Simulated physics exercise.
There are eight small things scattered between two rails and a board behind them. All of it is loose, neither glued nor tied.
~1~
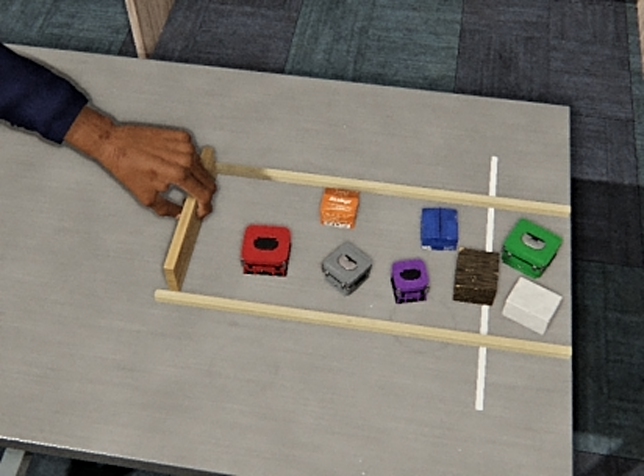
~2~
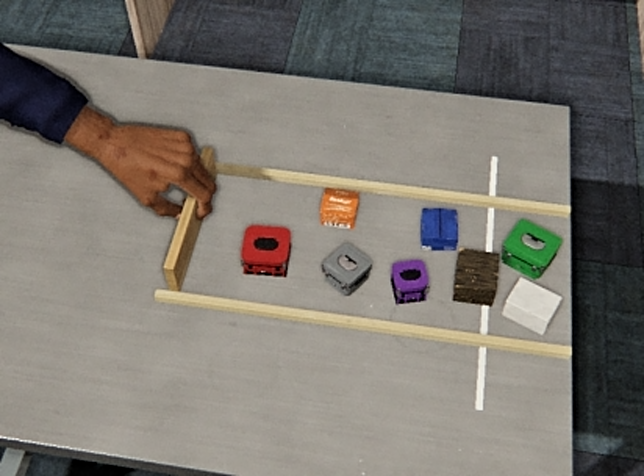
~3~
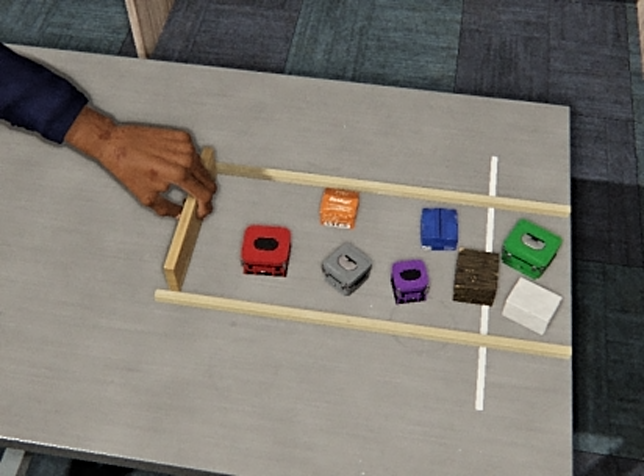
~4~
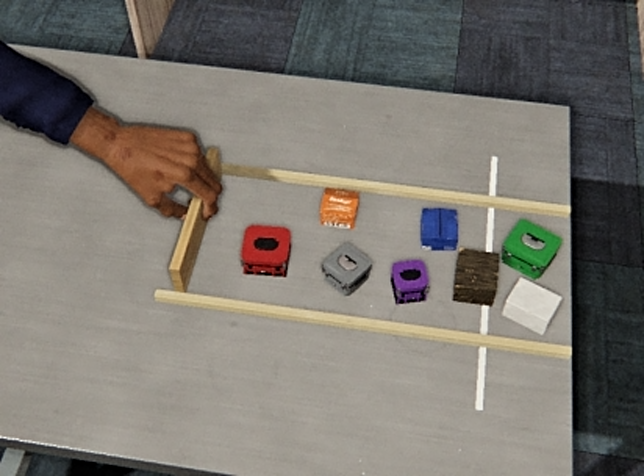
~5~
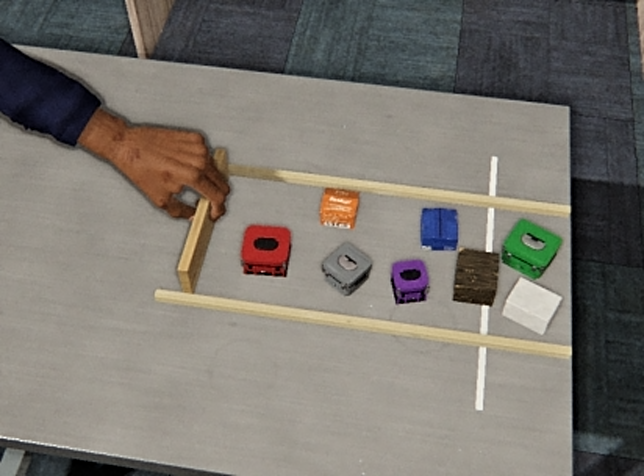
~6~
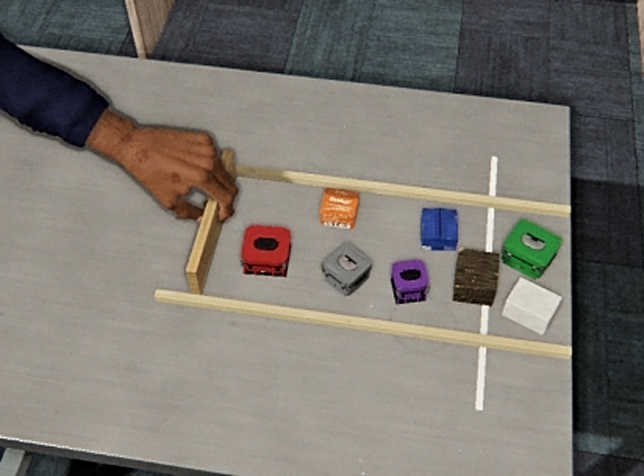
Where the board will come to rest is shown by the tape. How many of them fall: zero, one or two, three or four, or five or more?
The number that tip off is going to be more than two but under five.
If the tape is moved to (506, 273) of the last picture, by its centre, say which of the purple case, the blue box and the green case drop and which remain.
Outcome: The purple case is gone; the blue box is safe; the green case is gone.
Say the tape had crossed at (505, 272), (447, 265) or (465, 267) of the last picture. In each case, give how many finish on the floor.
Taken one after another, the numbers are 4, 2 and 2.
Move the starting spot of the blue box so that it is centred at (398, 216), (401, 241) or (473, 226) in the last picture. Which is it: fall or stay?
Try one: It is still there. Try two: It is still there. Try three: It is still there.
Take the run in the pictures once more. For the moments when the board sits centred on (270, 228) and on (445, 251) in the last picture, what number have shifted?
1, then 8.
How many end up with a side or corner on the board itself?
It touches 2.
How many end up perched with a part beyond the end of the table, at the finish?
That comes to 0 of them.
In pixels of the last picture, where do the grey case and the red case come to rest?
Grey case at (553, 291), red case at (511, 285).
Soon after, none off yet; white block at rest near (532, 306); green case at rest near (530, 250); black block at rest near (476, 277).
In the end, the number that fall off is three or four; gone, purple case, black block, green case and white block.
